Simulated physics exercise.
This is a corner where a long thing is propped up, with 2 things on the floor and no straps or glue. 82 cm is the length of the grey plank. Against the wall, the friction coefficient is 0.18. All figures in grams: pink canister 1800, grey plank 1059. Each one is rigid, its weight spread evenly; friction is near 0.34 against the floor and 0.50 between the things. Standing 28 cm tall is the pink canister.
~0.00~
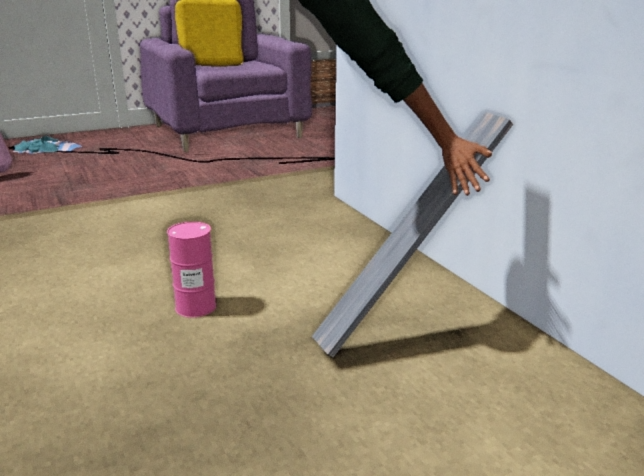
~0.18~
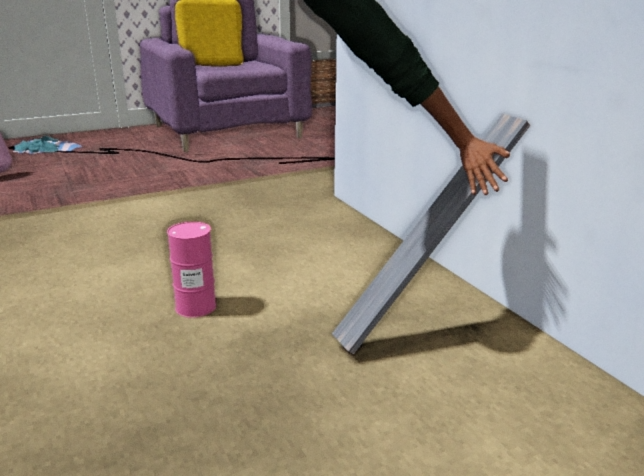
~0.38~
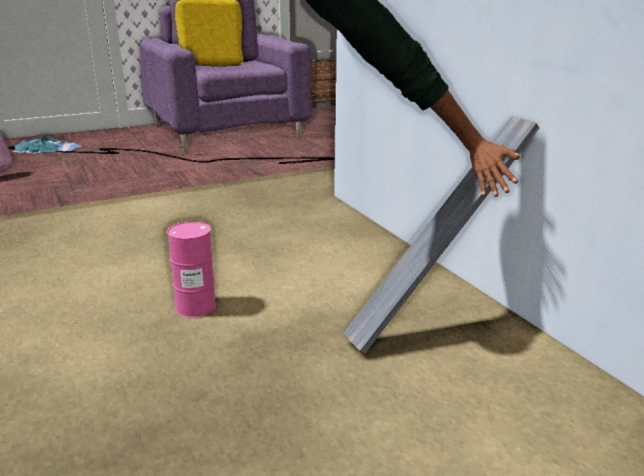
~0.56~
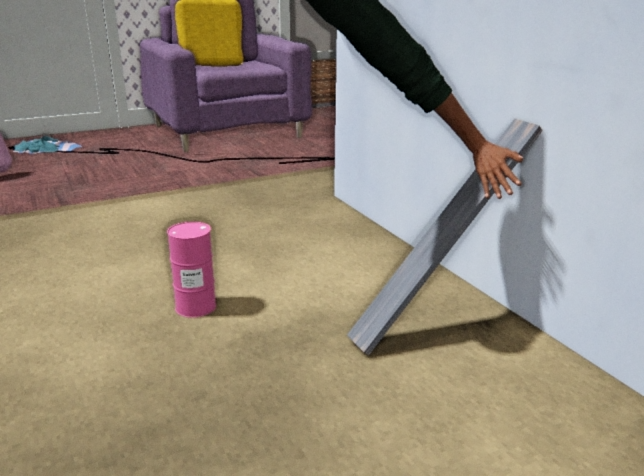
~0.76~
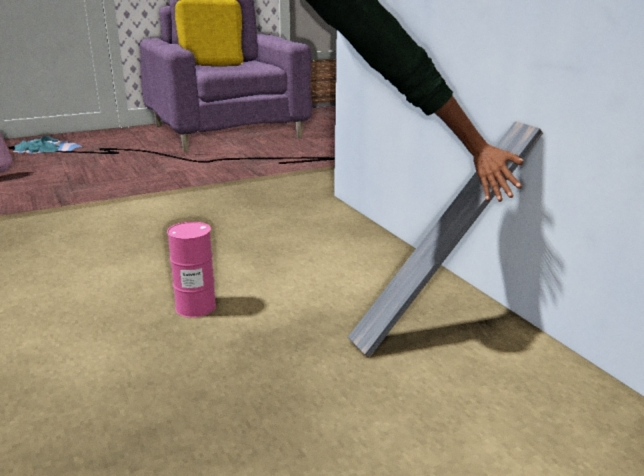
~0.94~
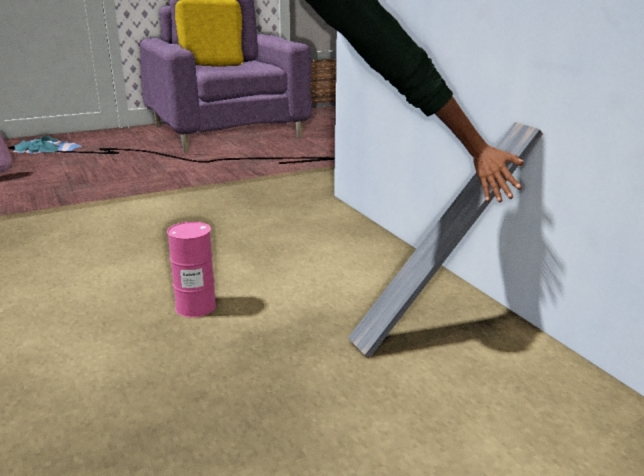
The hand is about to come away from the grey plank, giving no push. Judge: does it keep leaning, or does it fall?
It falls.
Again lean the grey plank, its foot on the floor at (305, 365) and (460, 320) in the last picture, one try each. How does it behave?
Trial 1: Slips; trial 2: Stable.
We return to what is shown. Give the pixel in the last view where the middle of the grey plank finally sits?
It ends up at about (399, 335).
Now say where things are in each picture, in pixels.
In the first frame, 13 cm from its place; grey plank (410, 233); pink canister (193, 269).
In the second frame, 6 cm from its place; grey plank (429, 232); pink canister (193, 269).
In the third frame, 3 cm from its place; grey plank (439, 233); pink canister (193, 269).
In the fourth frame, 1 cm from its place; grey plank (443, 235); pink canister (193, 269).
The fifth frame shows leant on the wall, still held; grey plank (443, 237); pink canister (193, 269).
The sixth frame shows leant on the wall, still held; grey plank (443, 238); pink canister (193, 269).
After 1.34 s, grey plank sunk by 12° near (427, 261).
After 1.44 s, grey plank sunk by 24° near (414, 285).
After 1.54 s, grey plank sunk by 44° near (401, 328).
At rest (2.2 s), tipped over on the floor, grey plank; pink canister in place, give or take 10 cm. Seen from the same camera at the end, grey plank near (399, 335). The plank slips out.
